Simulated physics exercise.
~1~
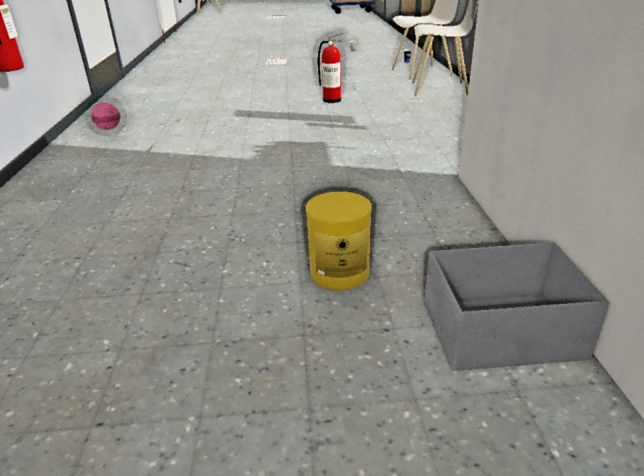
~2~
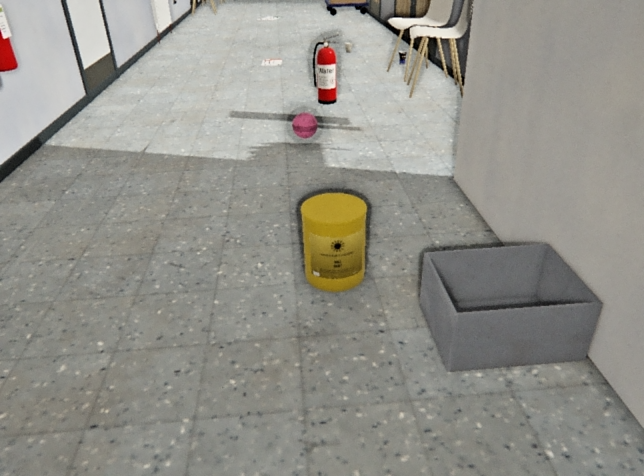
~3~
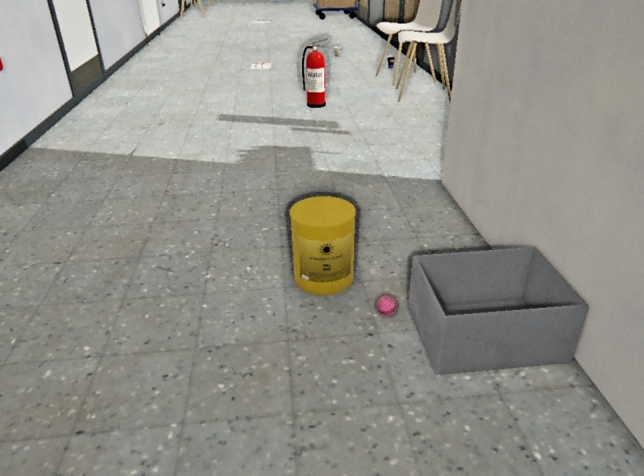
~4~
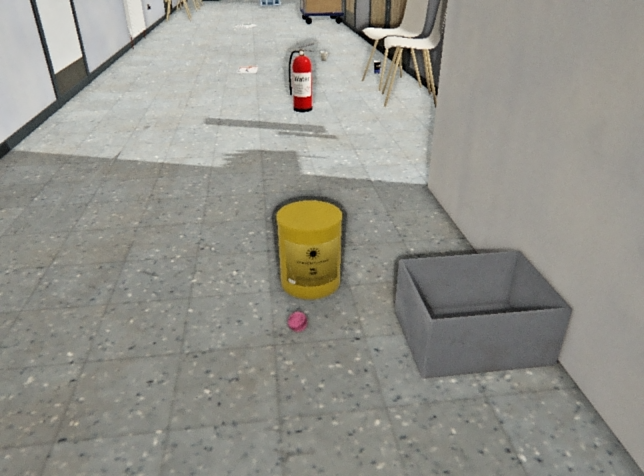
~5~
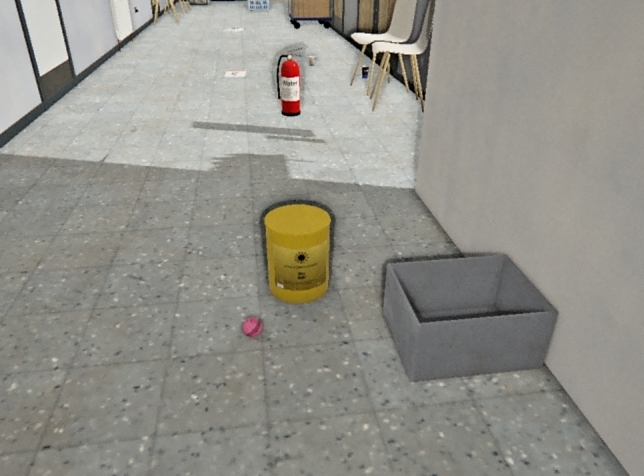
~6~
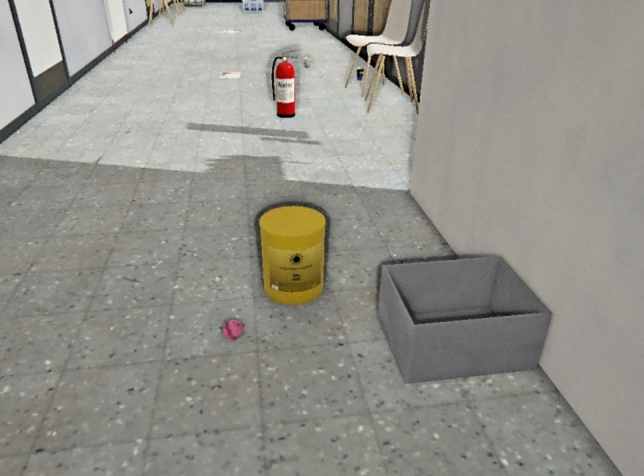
The clip shows a pink ball moving rightward through the air above a hallway floor, then dropping between a yellow pail and an open gray box. It moves back left in front of the pail and ends on the floor outside the box, while the pail stays in place.
